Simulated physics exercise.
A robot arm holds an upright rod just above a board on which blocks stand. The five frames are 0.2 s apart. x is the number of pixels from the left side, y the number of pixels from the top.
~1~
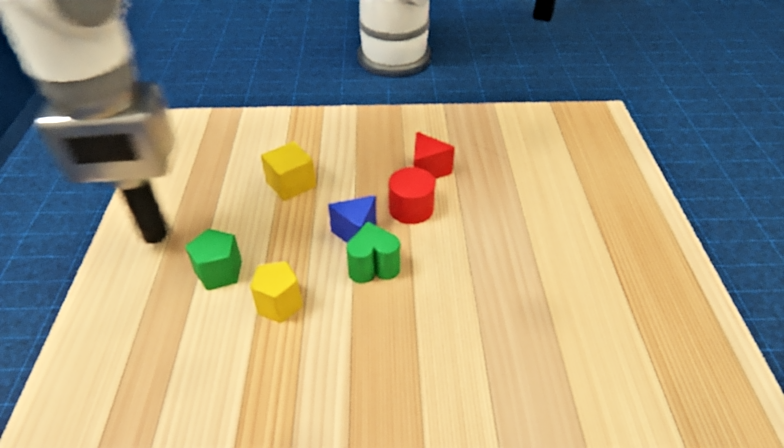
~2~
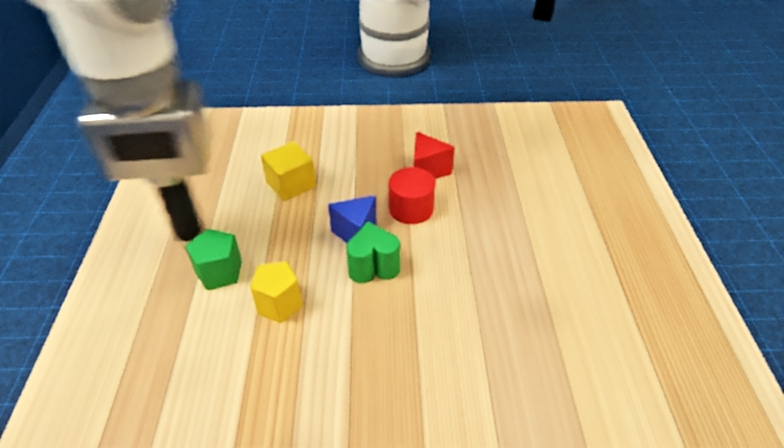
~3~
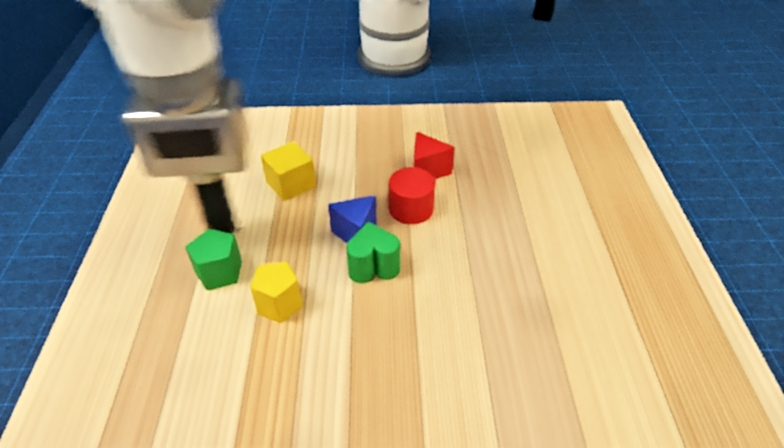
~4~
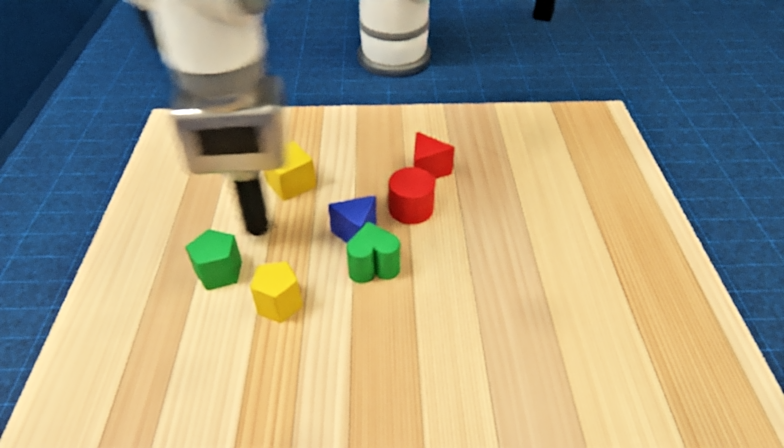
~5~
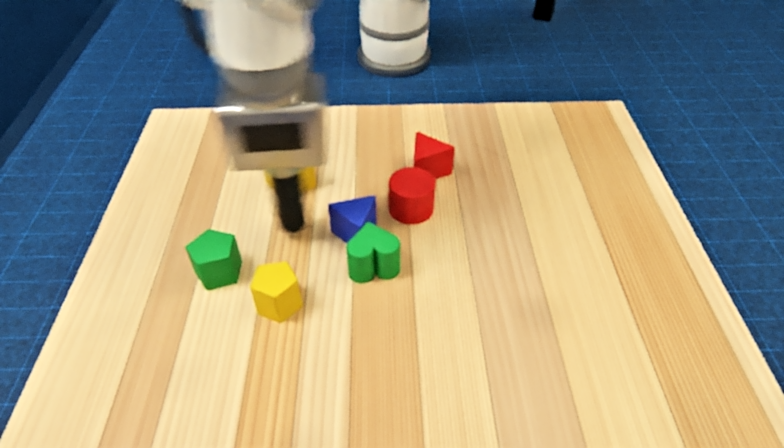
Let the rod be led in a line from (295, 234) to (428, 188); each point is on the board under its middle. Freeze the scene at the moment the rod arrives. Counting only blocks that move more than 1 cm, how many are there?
The way I see it, the answer is three or more.
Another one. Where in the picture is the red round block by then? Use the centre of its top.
Top centre: (453, 181).
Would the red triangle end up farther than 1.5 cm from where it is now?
That would be a yes.
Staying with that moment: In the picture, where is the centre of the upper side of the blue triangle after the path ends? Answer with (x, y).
It ends at (381, 208).
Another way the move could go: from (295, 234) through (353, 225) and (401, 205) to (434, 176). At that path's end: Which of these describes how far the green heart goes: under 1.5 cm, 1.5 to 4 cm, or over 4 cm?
Moves under 1.5 cm.
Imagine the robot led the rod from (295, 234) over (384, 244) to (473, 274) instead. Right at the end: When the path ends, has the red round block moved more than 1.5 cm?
No, that is not what happens.
On the path given first. One third of the way, rod (341, 208); blue triangle (372, 208), turned 30° clockwise; green heart (375, 243).
Two thirds of the way, rod (387, 192); blue triangle (381, 208), turned 70° clockwise; green heart (375, 242); red round block (424, 181).
At the end, rod (428, 178); blue triangle (381, 208), turned 70° clockwise; green heart (375, 242); red round block (453, 181); red triangle (437, 137), turned 25° anticlockwise.
